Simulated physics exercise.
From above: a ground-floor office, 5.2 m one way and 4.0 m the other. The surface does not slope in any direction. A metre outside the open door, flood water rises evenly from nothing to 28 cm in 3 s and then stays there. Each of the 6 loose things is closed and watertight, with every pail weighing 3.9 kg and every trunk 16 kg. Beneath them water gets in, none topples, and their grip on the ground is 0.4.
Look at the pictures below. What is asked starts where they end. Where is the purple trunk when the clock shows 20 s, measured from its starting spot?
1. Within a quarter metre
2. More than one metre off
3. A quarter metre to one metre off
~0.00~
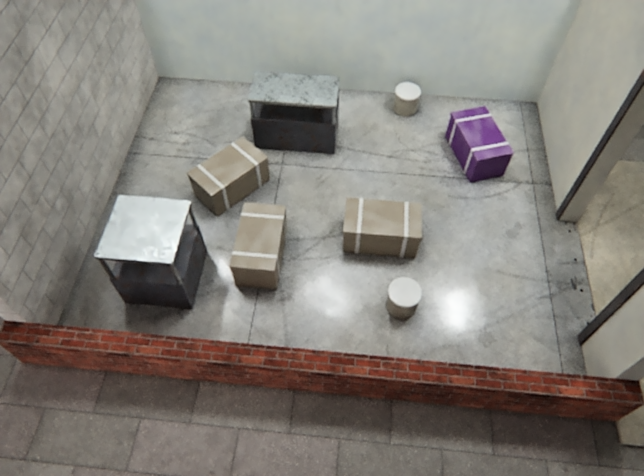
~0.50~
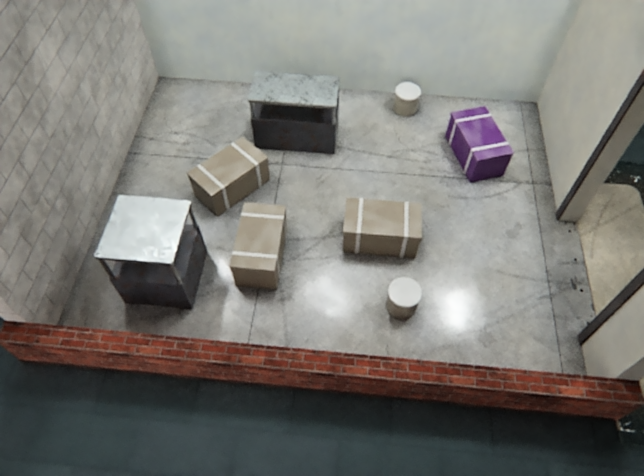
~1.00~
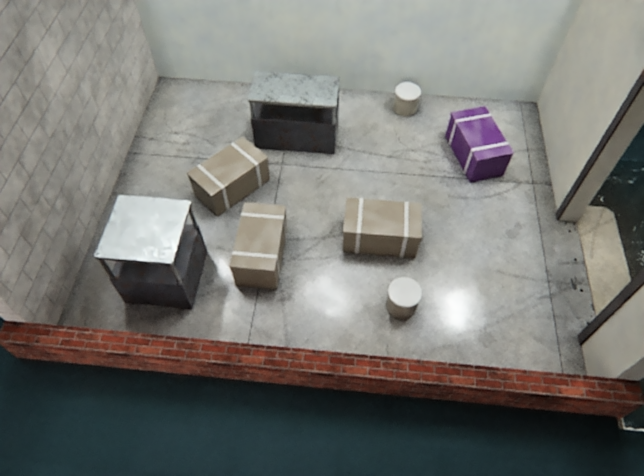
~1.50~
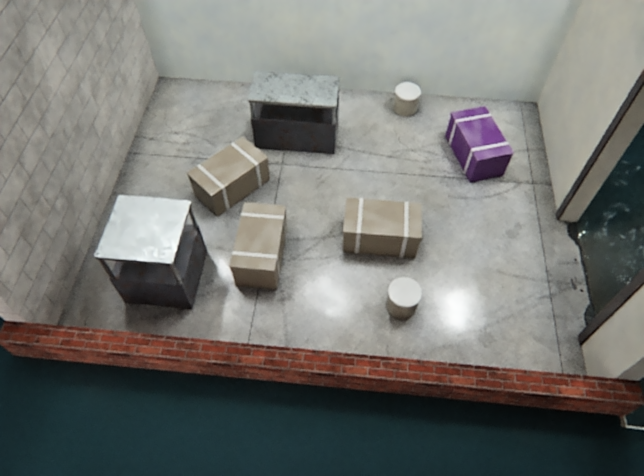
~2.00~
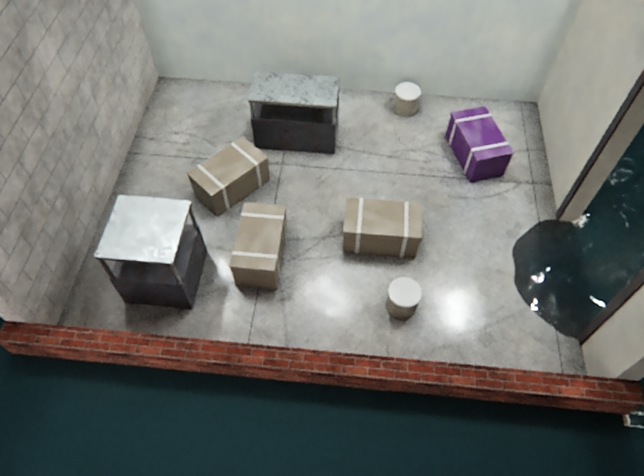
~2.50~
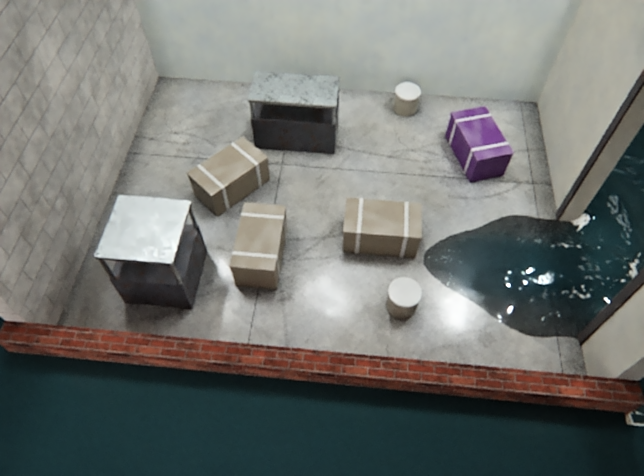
3.
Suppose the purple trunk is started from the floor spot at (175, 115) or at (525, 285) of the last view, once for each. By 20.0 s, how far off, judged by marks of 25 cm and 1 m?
So, one try each: It goes a long distance the first time and goes a long distance the second.
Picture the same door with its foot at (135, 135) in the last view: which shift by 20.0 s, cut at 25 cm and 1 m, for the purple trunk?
Then the purple trunk would have gone a long way.
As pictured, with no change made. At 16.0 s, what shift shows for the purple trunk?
About 200 cm by then.
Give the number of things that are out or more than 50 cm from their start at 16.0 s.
The number by then is 6.
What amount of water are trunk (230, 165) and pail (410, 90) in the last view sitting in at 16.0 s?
About 20 and 14 cm.
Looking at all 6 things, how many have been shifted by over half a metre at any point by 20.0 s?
My count gives 6.
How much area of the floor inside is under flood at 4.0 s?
Somewhere about 9.0 m2, give or take.
After 4.0 s the purple trunk is near (482, 132), 0.0 m from its start, aground; 0 afloat.
After 9.0 s the purple trunk is near (482, 132), 0.0 m from its start, aground; 4 afloat.
After 16.0 s the purple trunk is near (338, 153), 1.8 m from its start, afloat; 6 afloat.
After 20.0 s the purple trunk is near (471, 141), 0.4 m from its start, afloat; 6 afloat.
